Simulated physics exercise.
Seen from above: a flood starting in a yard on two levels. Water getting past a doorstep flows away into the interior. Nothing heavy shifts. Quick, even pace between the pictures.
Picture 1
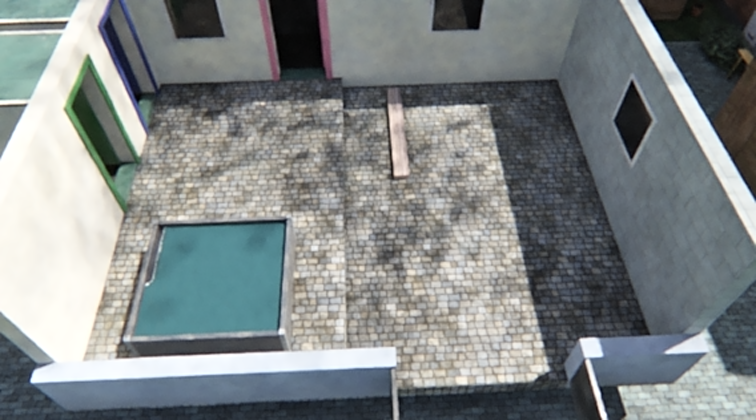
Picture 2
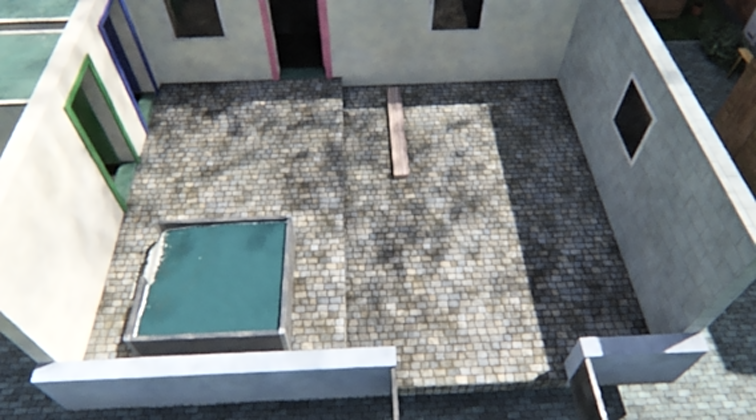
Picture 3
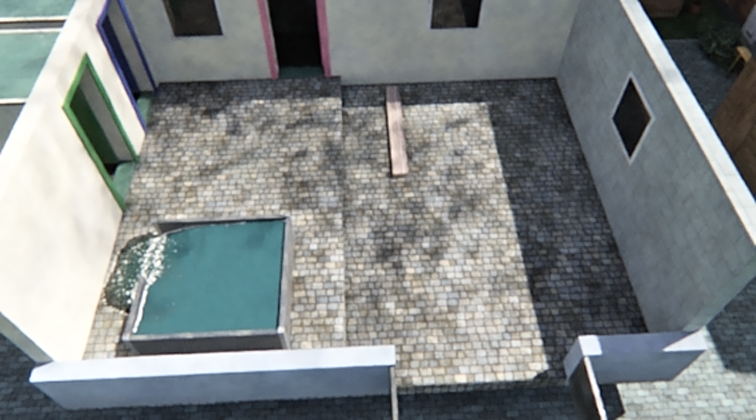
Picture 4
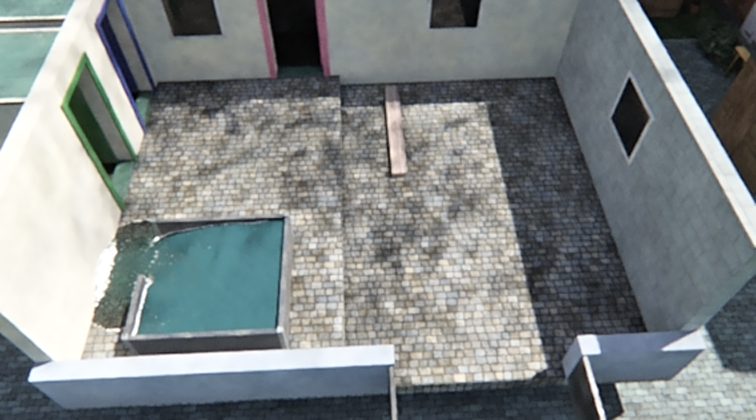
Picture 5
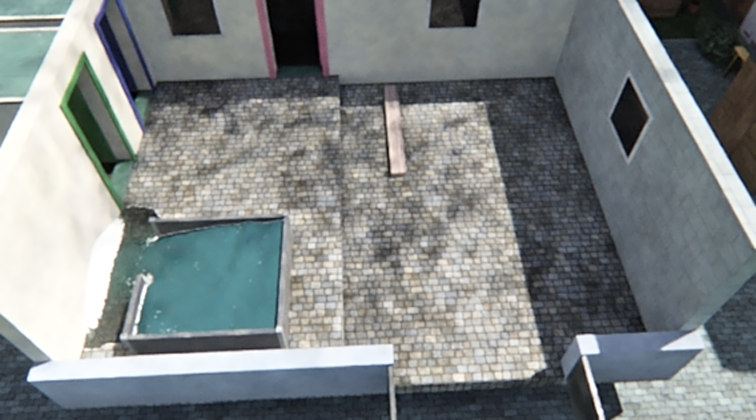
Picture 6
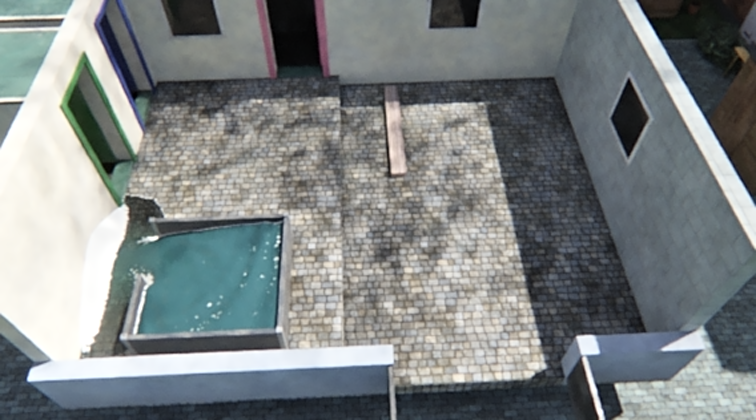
Teal water bursting through the left side of a square tank, spreading across the cobbled yard toward the pale left wall.
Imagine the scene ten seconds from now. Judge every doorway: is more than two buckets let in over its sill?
My call: The green door stays at two or fewer, the blue door stays at two or fewer, the pink door stays at two or fewer.
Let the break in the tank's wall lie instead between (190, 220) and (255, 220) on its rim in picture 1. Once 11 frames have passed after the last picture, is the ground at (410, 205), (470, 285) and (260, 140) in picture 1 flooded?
Taken one by one: Unaffected, then unaffected, then sodden.
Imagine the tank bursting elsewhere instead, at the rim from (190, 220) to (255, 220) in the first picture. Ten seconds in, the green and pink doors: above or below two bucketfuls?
Looks like green door stays beneath it, and pink door gets past it too.
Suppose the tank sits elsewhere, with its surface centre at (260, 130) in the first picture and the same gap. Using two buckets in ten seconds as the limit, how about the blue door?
Well, the blue door breaks the limit here.
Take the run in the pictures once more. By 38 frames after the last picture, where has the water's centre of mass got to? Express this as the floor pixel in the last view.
I'd put it at around (243, 219).
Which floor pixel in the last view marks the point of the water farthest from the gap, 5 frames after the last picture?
Approximate pixel: (143, 137).
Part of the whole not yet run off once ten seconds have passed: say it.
About 98 %.
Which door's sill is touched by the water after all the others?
It would be the pink one.
A moment on, water covers 10 % of the floor; the green door wet at the sill, nothing in, the blue door not reached, the pink door not reached.
Next, water covers 20 % of the floor; the green door wet at the sill, nothing in, the blue door wet at the sill, nothing in, the pink door not reached.
Then, water covers 30 % of the floor; the green door wet at the sill, nothing in, the blue door wet at the sill, nothing in, the pink door wet at the sill, nothing in.
Later, water covers 50 % of the floor; the green door wet at the sill, nothing in, the blue door wet at the sill, nothing in, the pink door under two buckets in.
In the end, water covers 70 % of the floor; the green door wet at the sill, nothing in, the blue door wet at the sill, nothing in, the pink door under two buckets in.
